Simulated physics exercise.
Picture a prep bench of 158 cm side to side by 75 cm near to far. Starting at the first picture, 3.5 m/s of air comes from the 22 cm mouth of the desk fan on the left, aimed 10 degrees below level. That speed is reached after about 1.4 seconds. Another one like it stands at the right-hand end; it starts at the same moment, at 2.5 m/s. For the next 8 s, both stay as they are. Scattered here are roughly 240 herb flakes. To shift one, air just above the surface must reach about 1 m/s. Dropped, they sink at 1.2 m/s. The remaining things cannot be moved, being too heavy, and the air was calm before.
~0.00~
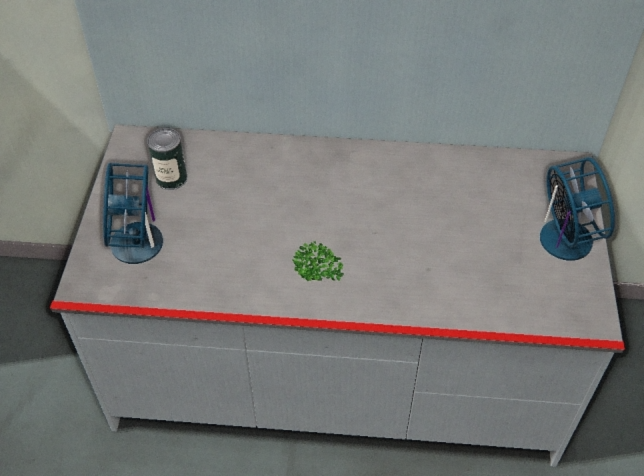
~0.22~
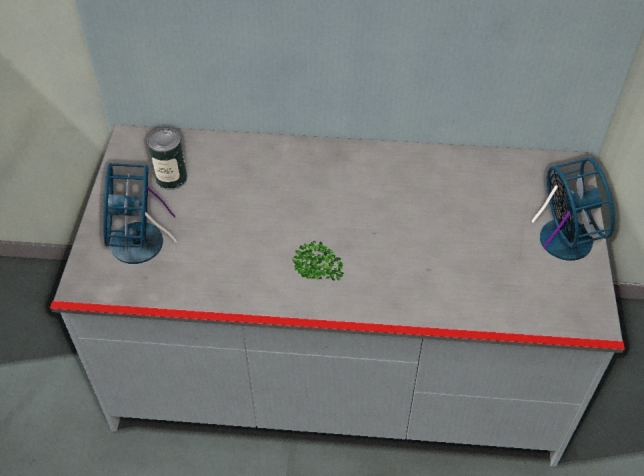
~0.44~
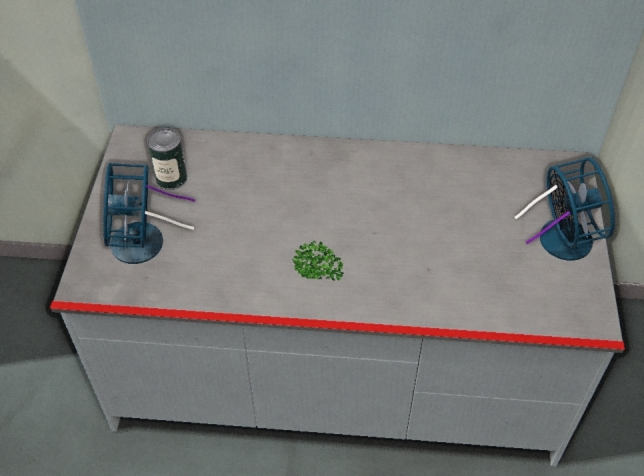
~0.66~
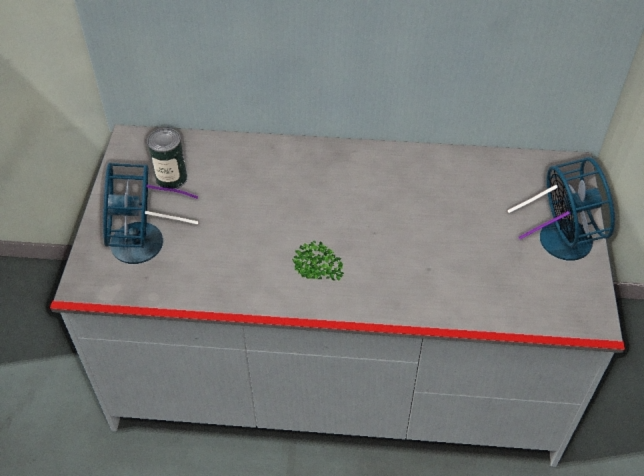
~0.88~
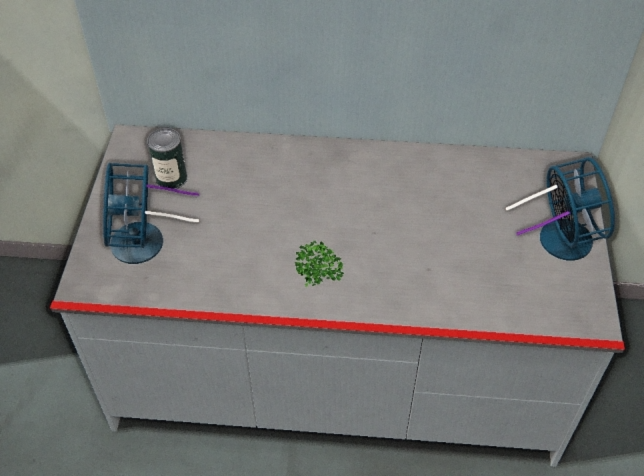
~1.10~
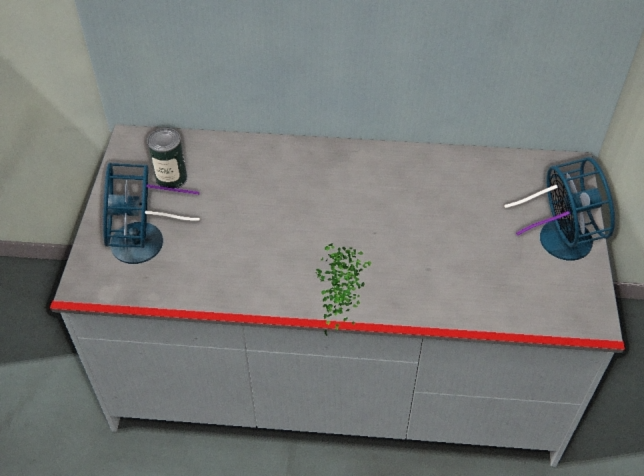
A grey bench with a red front edge held a tin, green flakes and a blue fan at each end; the fans' ribbons lifted and stretched inward, then the flakes spread toward the front edge.
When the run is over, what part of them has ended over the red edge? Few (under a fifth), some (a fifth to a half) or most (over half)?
Most.
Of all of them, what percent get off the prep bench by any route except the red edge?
About 0 %.
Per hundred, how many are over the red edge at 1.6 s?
I'd say near 100 per cent by then.
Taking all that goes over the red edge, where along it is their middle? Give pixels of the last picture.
Close to pixel (365, 331).
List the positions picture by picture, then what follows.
In the first picture, the middle of the herb flakes is near (314, 264), none has stirred yet, the mouth of the desk fan is at (127, 206) and that of the second one at (579, 202).
In the second picture, the middle of the herb flakes is near (314, 262), none has stirred yet and the red edge is centred on (332, 329).
In the third picture, the middle of the herb flakes is near (314, 262), none has stirred yet and the top of a tin is at (164, 140).
In the fourth picture, the middle of the herb flakes is near (314, 262) and none has stirred yet.
In the fifth picture, the middle of the herb flakes is near (319, 265), the farthest in sight from the desk fan is at (342, 273) and about 5 % have left their places.
In the sixth picture, the middle of the herb flakes is near (340, 278), the farthest in sight from the desk fan is at (353, 324) and about 85 % have left their places.
After 1.6 s the count stands so, 98 % are over the red edge.
After 2.6 s the count stands so, 100 % are over the red edge.
After 4.4 s the count stands so, 100 % are over the red edge.
After 8.0 s, at the end, 100 % are over the red edge.
